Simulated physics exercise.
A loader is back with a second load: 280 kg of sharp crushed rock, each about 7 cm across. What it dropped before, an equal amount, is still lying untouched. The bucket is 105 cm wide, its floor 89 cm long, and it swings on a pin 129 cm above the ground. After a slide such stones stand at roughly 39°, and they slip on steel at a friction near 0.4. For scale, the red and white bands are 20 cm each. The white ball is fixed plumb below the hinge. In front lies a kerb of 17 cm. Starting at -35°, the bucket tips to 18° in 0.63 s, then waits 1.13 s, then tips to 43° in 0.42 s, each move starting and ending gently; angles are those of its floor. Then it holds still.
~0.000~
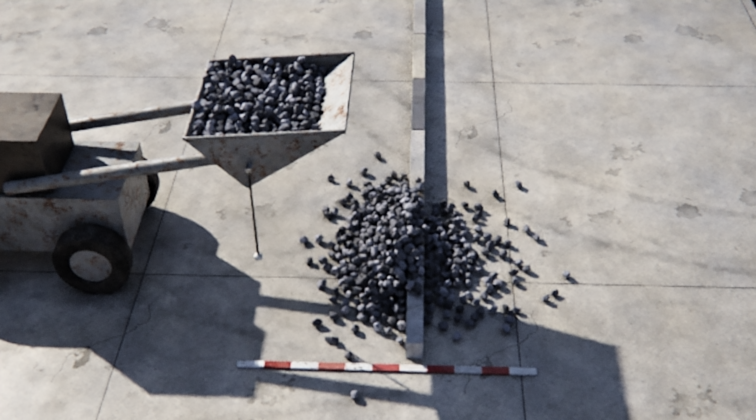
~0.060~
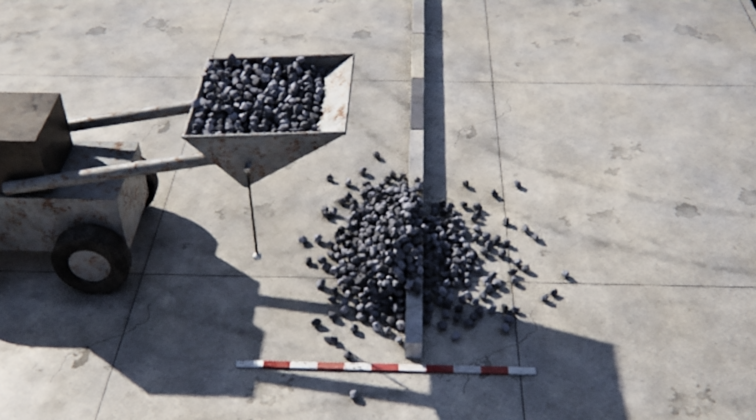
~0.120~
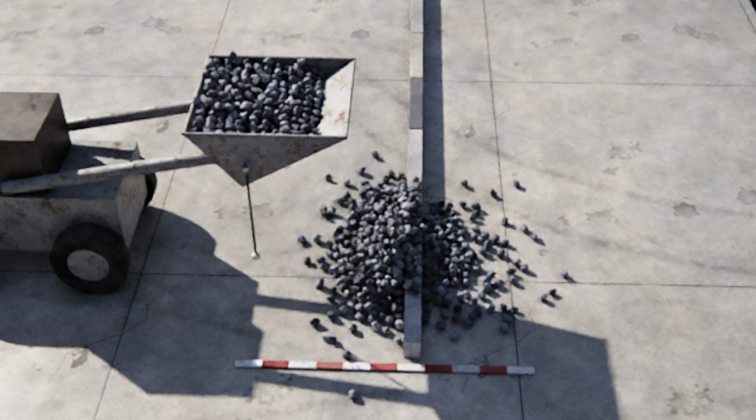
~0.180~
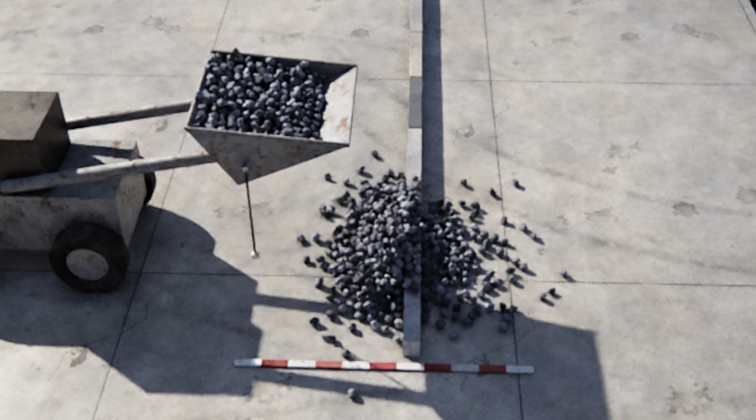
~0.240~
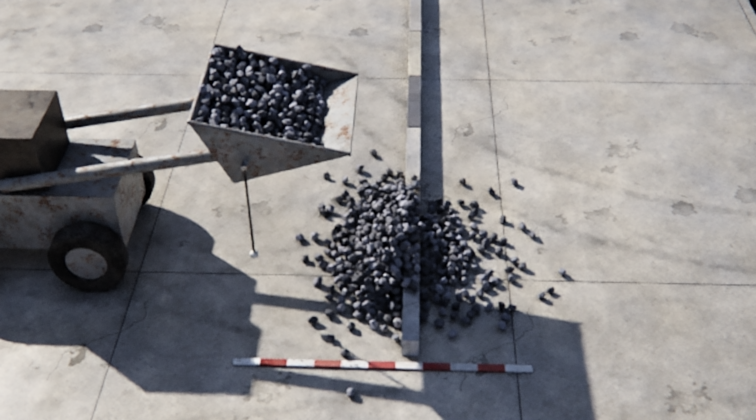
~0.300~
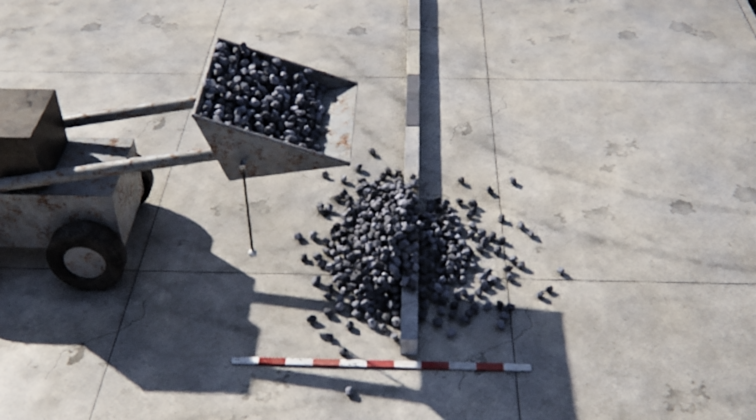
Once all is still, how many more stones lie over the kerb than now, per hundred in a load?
Close to 3 parts in a hundred.
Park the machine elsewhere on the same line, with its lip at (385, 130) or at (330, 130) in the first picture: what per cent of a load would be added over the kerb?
About 35 and 0 per cent.
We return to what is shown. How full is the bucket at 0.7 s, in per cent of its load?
Roughly 100 per cent is still inside.
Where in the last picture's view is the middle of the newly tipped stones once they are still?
Around (352, 234).
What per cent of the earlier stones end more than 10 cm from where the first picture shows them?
Roughly 0 per cent of them.
After 0.5 s the floor is at 10°; in per cent of one load, 100 in the bucket, 76 on this side of the kerb, 24 over the kerb; the foremost stones are at (531, 251).
After 0.7 s the floor is at 18°; in per cent of one load, 100 in the bucket, 76 on this side of the kerb, 24 over the kerb; the foremost stones are at (531, 251).
After 2.6 s the floor is at 43°; in per cent of one load, 5 in the bucket, 168 on this side of the kerb, 26 over the kerb; the foremost stones are at (531, 242).
After 5.1 s the floor is at 43°; in per cent of one load, 0 in the bucket, 174 on this side of the kerb, 26 over the kerb; the foremost stones are at (531, 242). Net gain over the kerb, 3.
